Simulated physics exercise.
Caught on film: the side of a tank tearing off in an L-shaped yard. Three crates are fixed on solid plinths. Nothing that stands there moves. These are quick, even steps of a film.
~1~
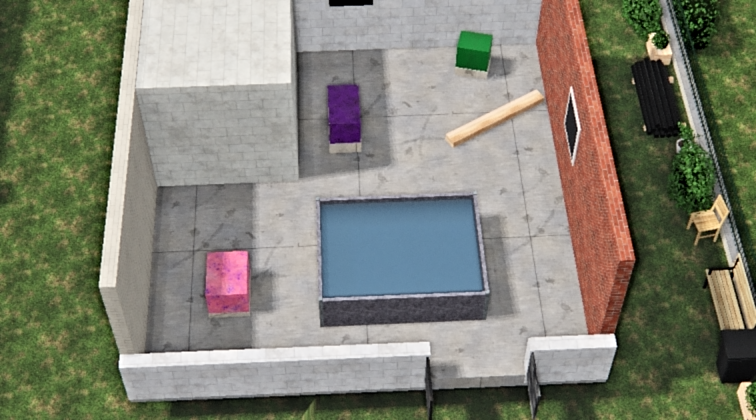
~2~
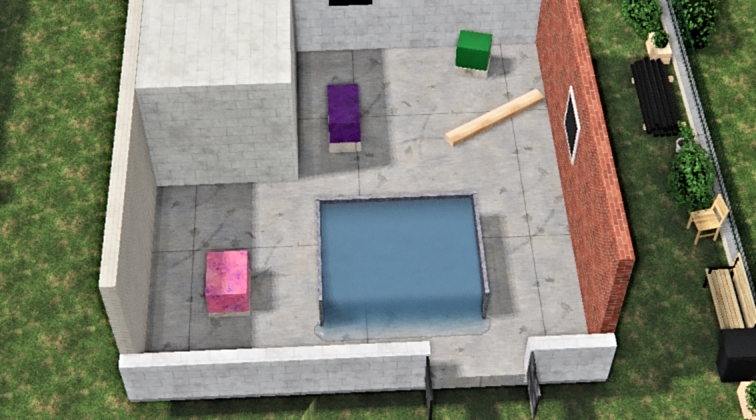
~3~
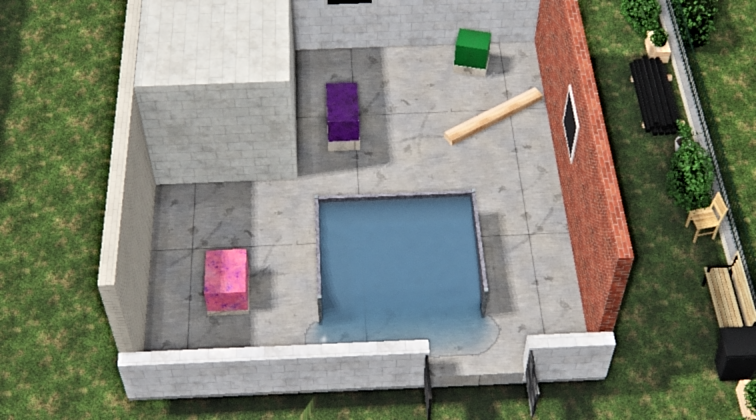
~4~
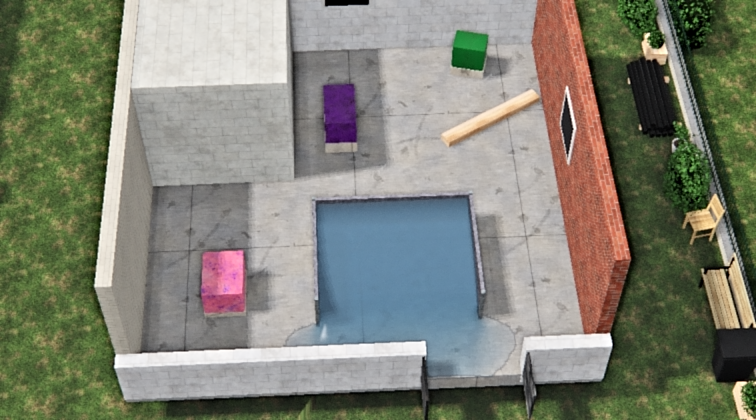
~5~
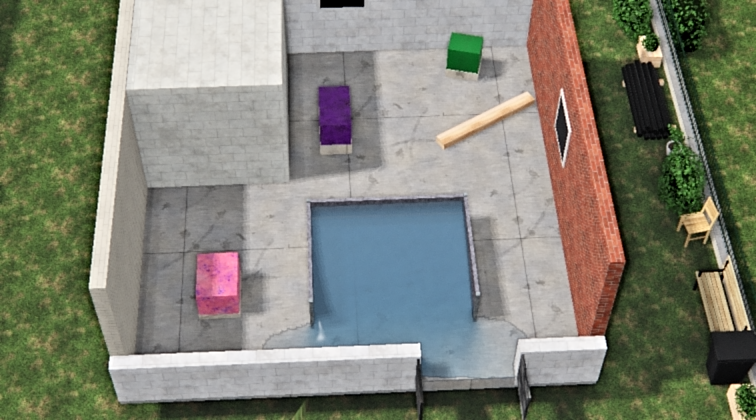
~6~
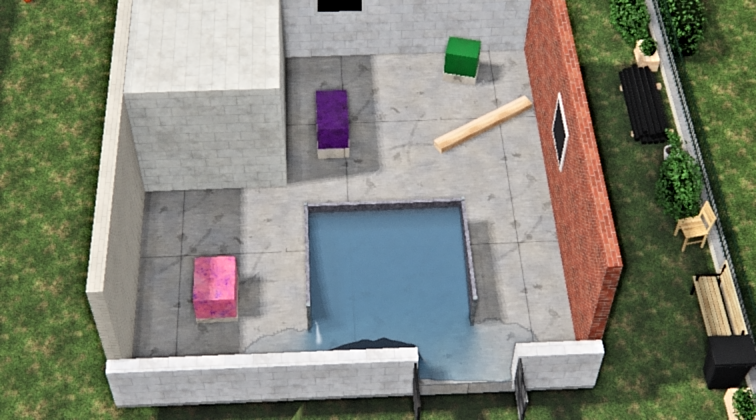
The footage shows a walled concrete yard with pink, purple and green blocks and a plank, where a rectangular tank's near side gives way and blue water pours out, spreading across the floor to the front wall and its gap.
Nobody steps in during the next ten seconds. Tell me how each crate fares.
One by one: The green crate stays dry; the pink crate gets wet; the purple crate stays dry.
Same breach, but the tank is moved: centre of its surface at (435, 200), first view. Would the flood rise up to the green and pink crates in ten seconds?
In short: Green remains dry, pink is topped.
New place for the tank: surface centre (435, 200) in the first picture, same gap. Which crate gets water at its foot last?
That is the one in green.
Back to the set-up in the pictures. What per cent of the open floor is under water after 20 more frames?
About 40 per cent.
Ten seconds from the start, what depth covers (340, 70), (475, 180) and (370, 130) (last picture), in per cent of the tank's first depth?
In that order: 0, 8 and 2 per cent.
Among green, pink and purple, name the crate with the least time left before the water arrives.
It is the one in pink.
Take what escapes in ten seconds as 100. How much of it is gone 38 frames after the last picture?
Some 85 per cent.
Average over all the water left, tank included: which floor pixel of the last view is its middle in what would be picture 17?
Around (351, 319).
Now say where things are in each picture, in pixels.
The first picture shows still water in the tank at (400, 248).
In the second picture, water pours out at (403, 313) and has run to (318, 327).
In the third picture, water pours out at (402, 312) and has run to (314, 347).
In the fourth picture, water pours out at (399, 314) and has run to a hidden place.
In the fifth picture, the front is at a hidden place, out from the gap at (394, 316).
In the sixth picture, the front is at a hidden place, out from the gap at (391, 321).
A moment on, water covers 15 % of the floor; the green crate not reached, the pink crate water round its plinth, the purple crate not reached.
Next, water covers 25 % of the floor; the green crate not reached, the pink crate water round its plinth, the purple crate not reached.
Then, water covers 40 % of the floor; the green crate not reached, the pink crate water round its plinth, the purple crate not reached.
Later, water covers 70 % of the floor; the green crate not reached, the pink crate water round its plinth, the purple crate water round its plinth.
In the end, water covers 75 % of the floor; the green crate stayed above the water, the pink crate was topped, the purple crate stayed above the water.
